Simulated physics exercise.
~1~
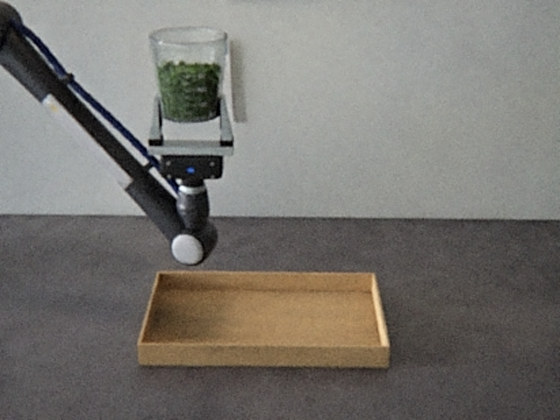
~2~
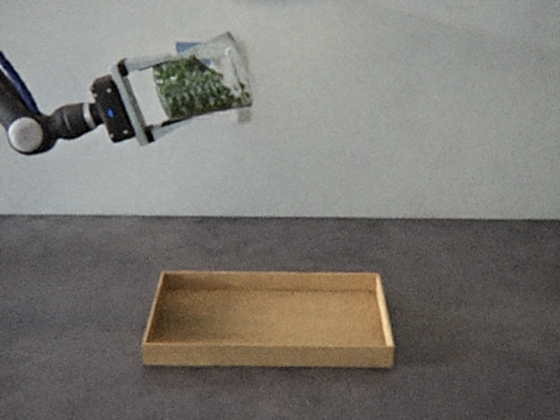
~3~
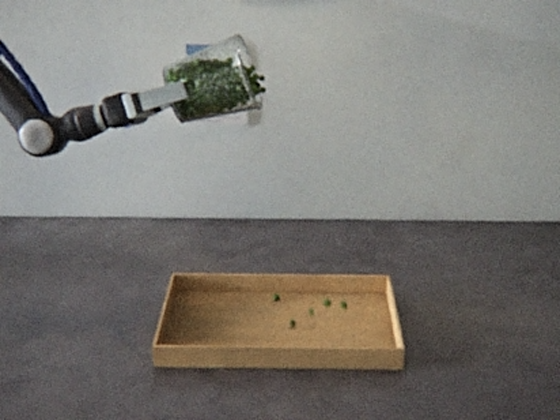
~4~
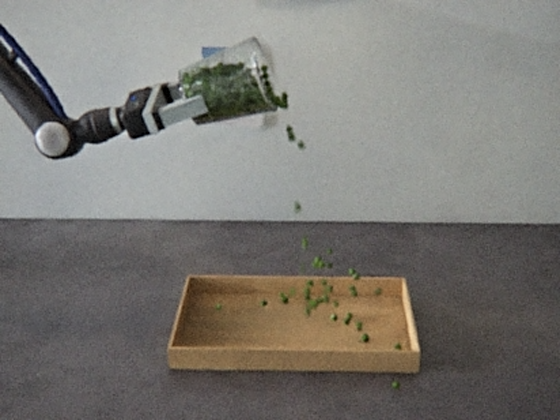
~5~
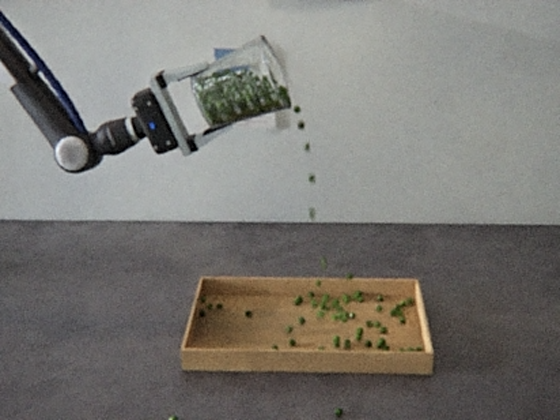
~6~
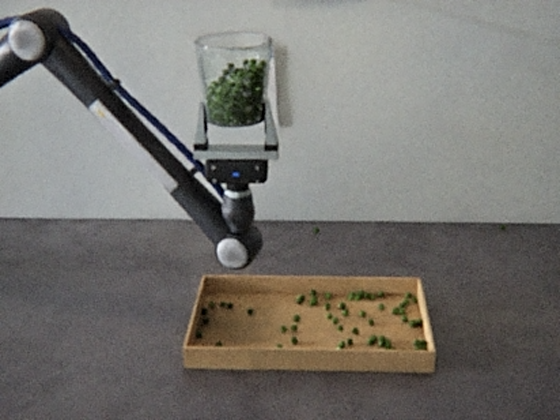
A dark robot arm holds a clear tumbler of small green beads upright above a shallow wooden tray on a grey table. The arm swings the tumbler over onto its side, its mouth pointing right. A few beads drop into the tray, then more spill over the rim in a thin, scattered stream, some landing outside the tray. The gripper turns while the tumbler stays tipped, and beads keep falling. Finally the arm brings the tumbler upright again, still holding most of its beads, while the rest lie scattered mainly across the tray.
